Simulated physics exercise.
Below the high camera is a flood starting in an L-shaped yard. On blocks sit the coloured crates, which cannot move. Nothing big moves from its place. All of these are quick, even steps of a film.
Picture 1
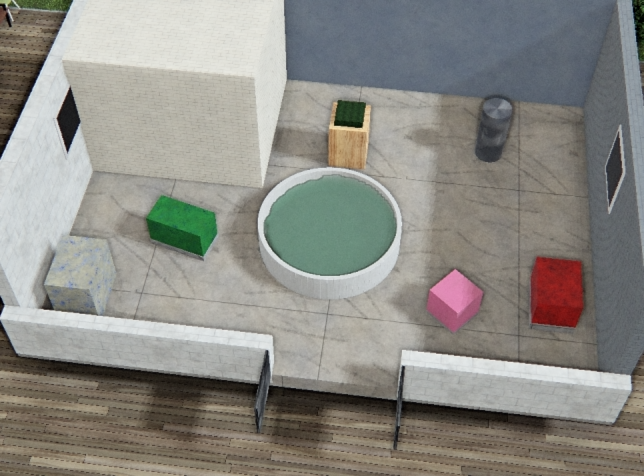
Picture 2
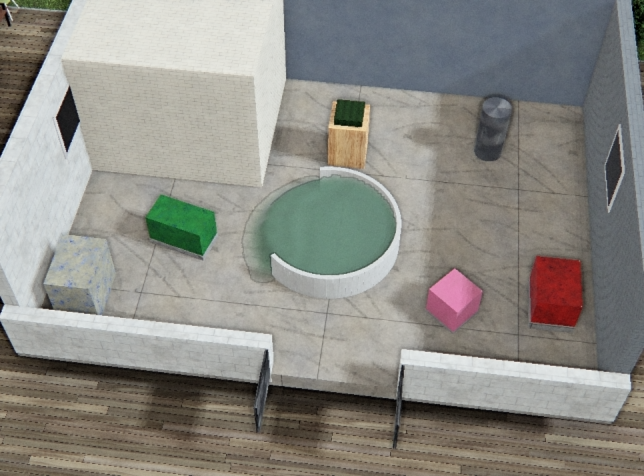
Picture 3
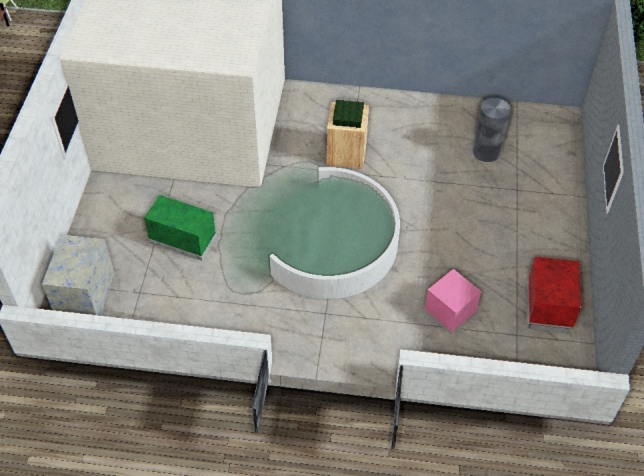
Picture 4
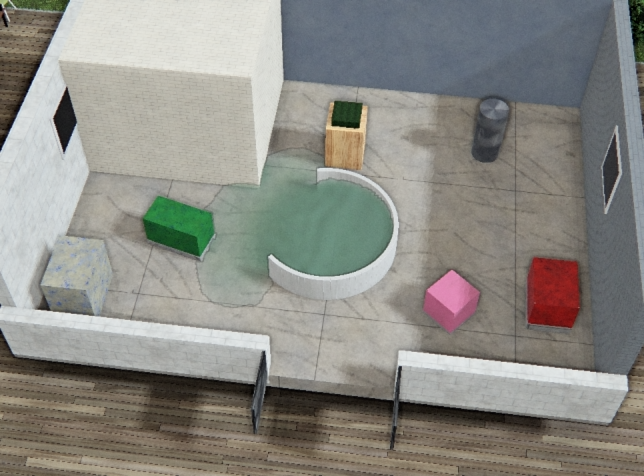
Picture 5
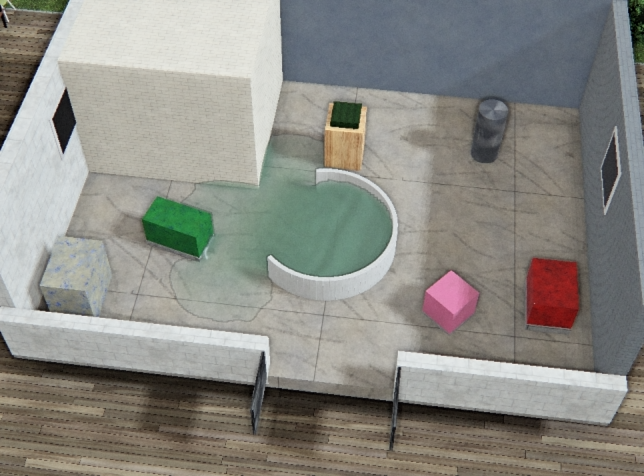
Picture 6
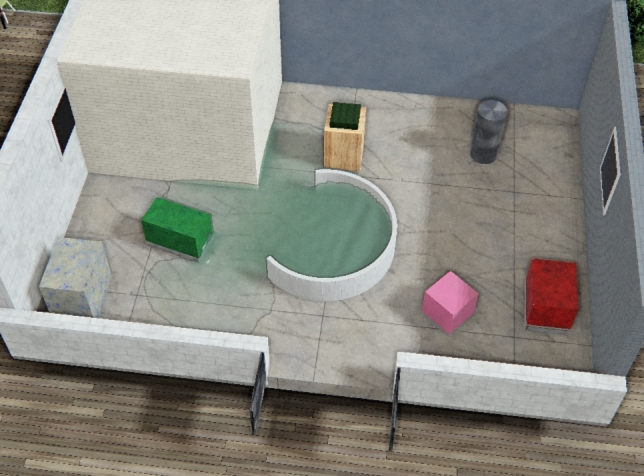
Greenish water in a round white pool poured out through a gap that opened on its left side, then spread thinly across the stone floor toward the green crate and the big pale block.
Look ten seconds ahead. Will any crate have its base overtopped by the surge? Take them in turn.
The pink crate will meet the water; the green crate will meet the water; the red crate will avoid the water.
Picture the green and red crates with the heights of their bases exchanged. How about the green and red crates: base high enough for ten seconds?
Well, green is inundated and red stays untouched then.
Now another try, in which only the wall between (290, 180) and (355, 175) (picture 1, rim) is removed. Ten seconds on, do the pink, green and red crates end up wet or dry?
Note: Pink gets flooded; green is never reached; red is never reached.
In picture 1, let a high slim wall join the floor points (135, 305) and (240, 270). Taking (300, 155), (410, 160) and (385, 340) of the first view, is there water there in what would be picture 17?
Taking the three spots in order: Soaked, spared, spared.
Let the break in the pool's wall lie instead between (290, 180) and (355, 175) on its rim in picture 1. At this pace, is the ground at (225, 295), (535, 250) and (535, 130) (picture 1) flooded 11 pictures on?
Obs. 1: Moisture-free; obs. 2: Moisture-free; obs. 3: Moisture-free.
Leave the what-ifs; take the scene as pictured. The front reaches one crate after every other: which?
The red crate.
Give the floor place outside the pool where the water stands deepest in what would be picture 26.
About at (36, 315).
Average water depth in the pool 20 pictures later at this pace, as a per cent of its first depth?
About 20 %.
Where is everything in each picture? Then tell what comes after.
In the first frame, still water in the round pool at (330, 224).
In the second frame, the front is at a hidden place, out from the gap at (269, 215).
In the third frame, water pours out at (267, 217) and has run to (312, 166).
In the fourth frame, the front is at (214, 298), out from the gap at (266, 218).
In the fifth frame, the front is at (308, 140), out from the gap at (265, 219).
In the sixth frame, the front is at (275, 121), out from the gap at (265, 221).
A moment on, water covers 25 % of the floor; the pink crate not reached, the green crate water round its plinth, the red crate not reached.
Next, water covers 30 % of the floor; the pink crate not reached, the green crate water round its plinth, the red crate not reached.
Then, water covers 45 % of the floor; the pink crate not reached, the green crate water round its plinth, the red crate not reached.
Later, water covers 65 % of the floor; the pink crate not reached, the green crate water round its plinth, the red crate not reached.
In the end, water covers 90 % of the floor; the pink crate was topped, the green crate was topped, the red crate stayed above the water.
